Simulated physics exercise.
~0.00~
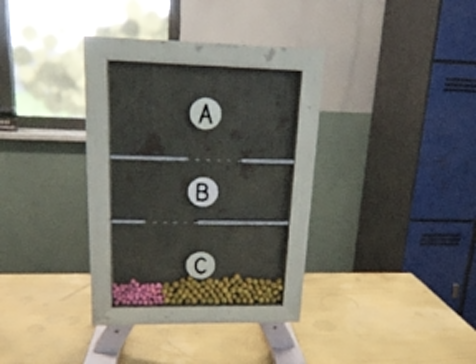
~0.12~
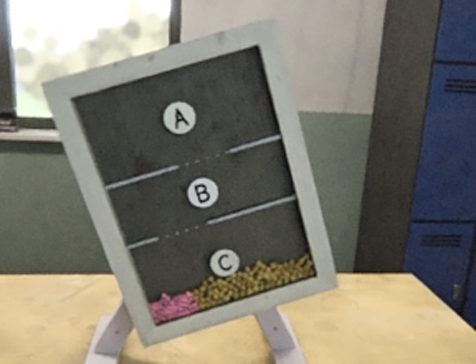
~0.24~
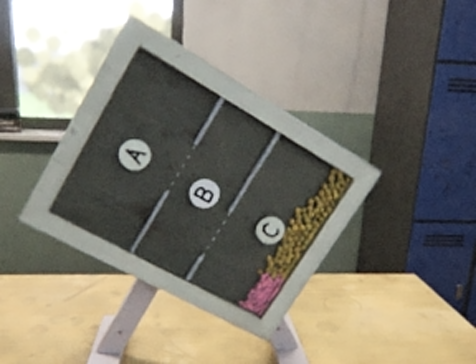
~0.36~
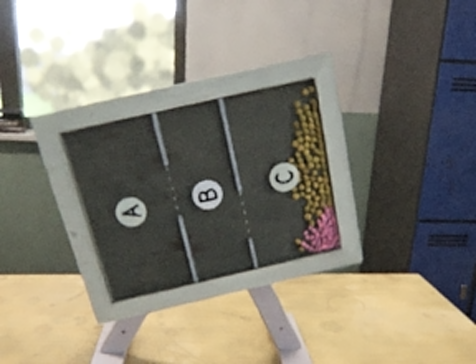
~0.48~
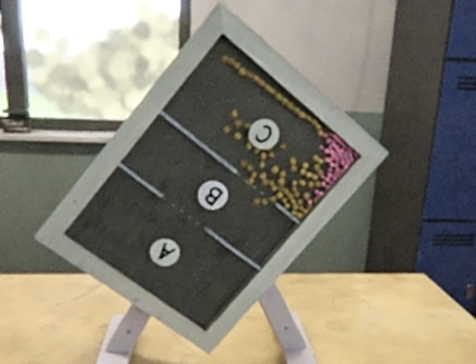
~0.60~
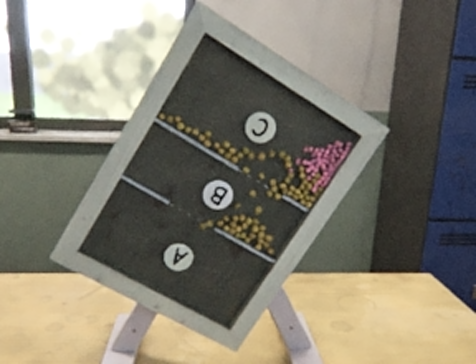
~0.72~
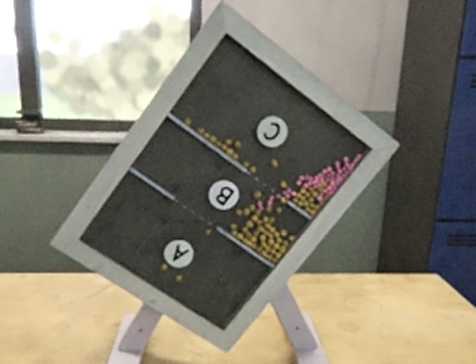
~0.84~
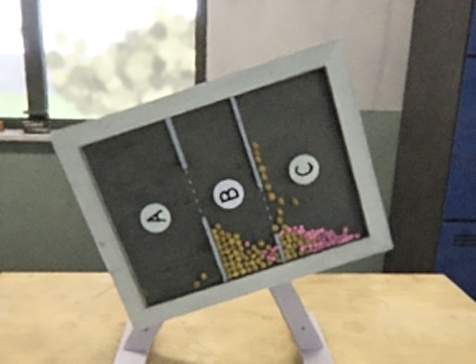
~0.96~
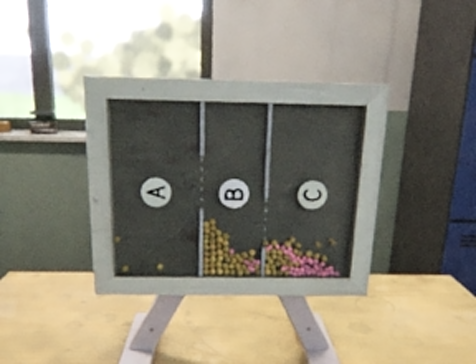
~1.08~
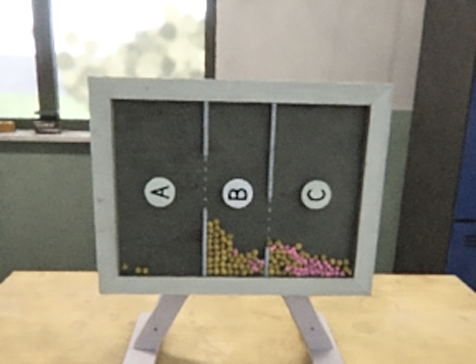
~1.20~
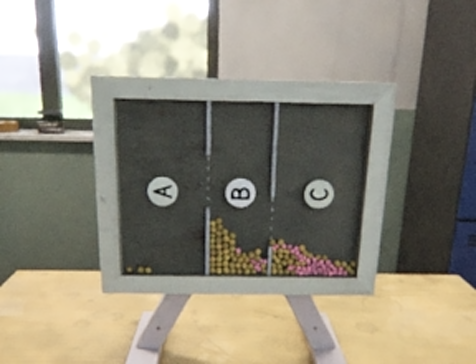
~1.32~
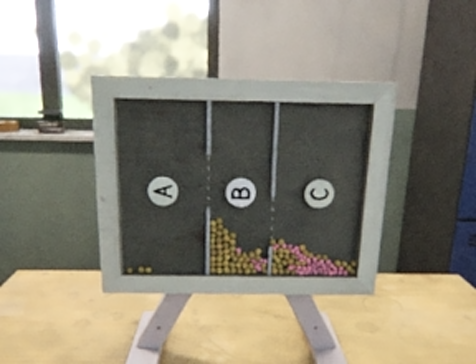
A pale-framed case with a dark interior, marked A, B and C from top to bottom, stands on a wooden table, seen from the front, with a window at left and blue lockers at right. Tan chickpeas and smaller pink ones lie along its bottom. The case turns anticlockwise until it is nearly upside down, and chickpeas spill from C into B, a few reaching A. It then swings partway back and stops on its side. The chickpeas settle, most in C, many in B and hardly any in A.
